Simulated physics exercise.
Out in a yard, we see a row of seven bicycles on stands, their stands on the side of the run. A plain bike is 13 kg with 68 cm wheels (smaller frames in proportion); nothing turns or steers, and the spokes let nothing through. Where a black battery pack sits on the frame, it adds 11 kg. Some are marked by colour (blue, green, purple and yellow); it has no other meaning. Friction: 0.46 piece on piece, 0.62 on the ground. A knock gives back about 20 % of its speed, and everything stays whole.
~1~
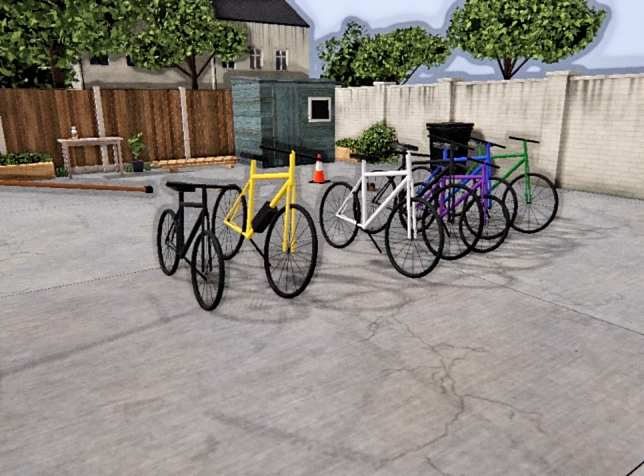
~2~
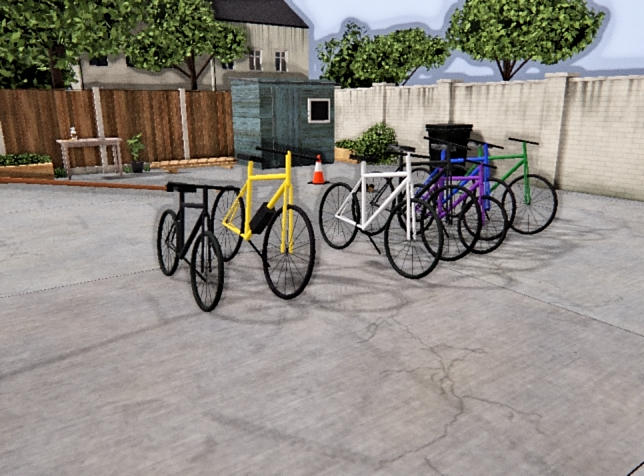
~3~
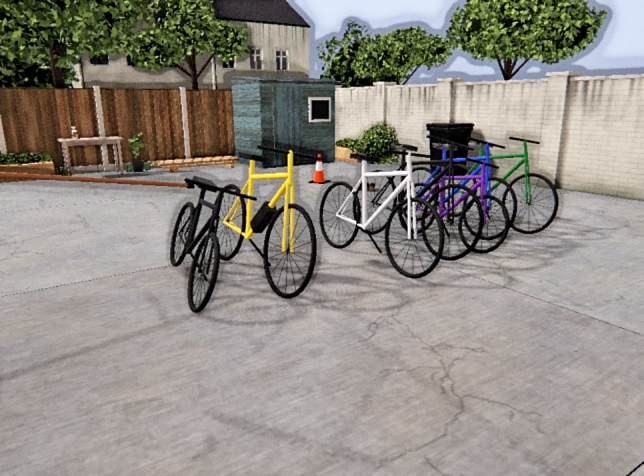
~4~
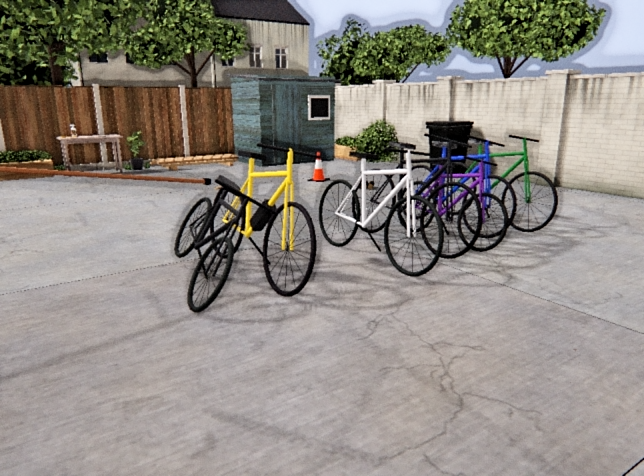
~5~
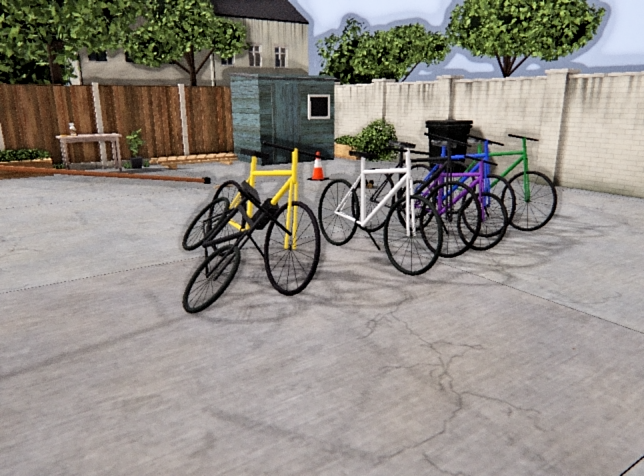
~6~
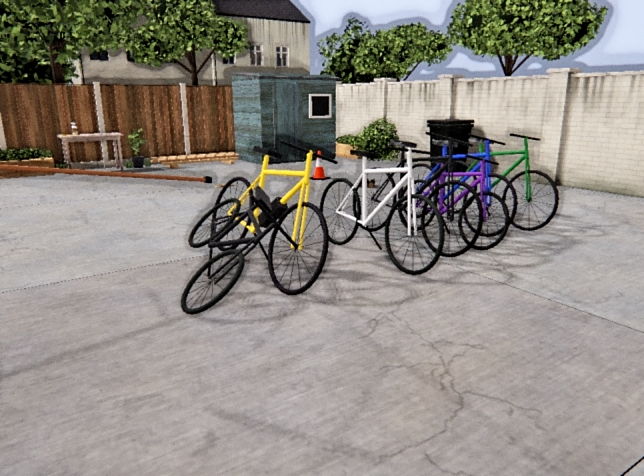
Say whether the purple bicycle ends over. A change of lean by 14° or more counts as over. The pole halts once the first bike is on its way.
That bicycle goes over.
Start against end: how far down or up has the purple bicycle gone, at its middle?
It ends some 20 cm lower.
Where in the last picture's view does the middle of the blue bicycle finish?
At about (495, 191).
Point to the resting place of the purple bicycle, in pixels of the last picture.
Near (490, 212).
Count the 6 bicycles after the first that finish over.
The count is 6.
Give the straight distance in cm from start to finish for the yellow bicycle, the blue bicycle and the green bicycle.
Moved: Yellow 60, blue 80, green 70.
Then, 1.08 s past the last view, 2 of the 6 other bicycles over; purple bicycle unmoved; yellow bicycle 69° from how it stood.
Then, 2.34 s past the last view, 6 of the 6 other bicycles over; purple bicycle 60° from how it stood; yellow bicycle 69° from how it stood.
In the end, 6 of the 6 other bicycles over; purple bicycle 66° from how it stood; green bicycle lying flat; yellow bicycle 69° from how it stood. Not one is left standing. From the last view, middles, purple bicycle near (490, 212), green bicycle near (531, 193).
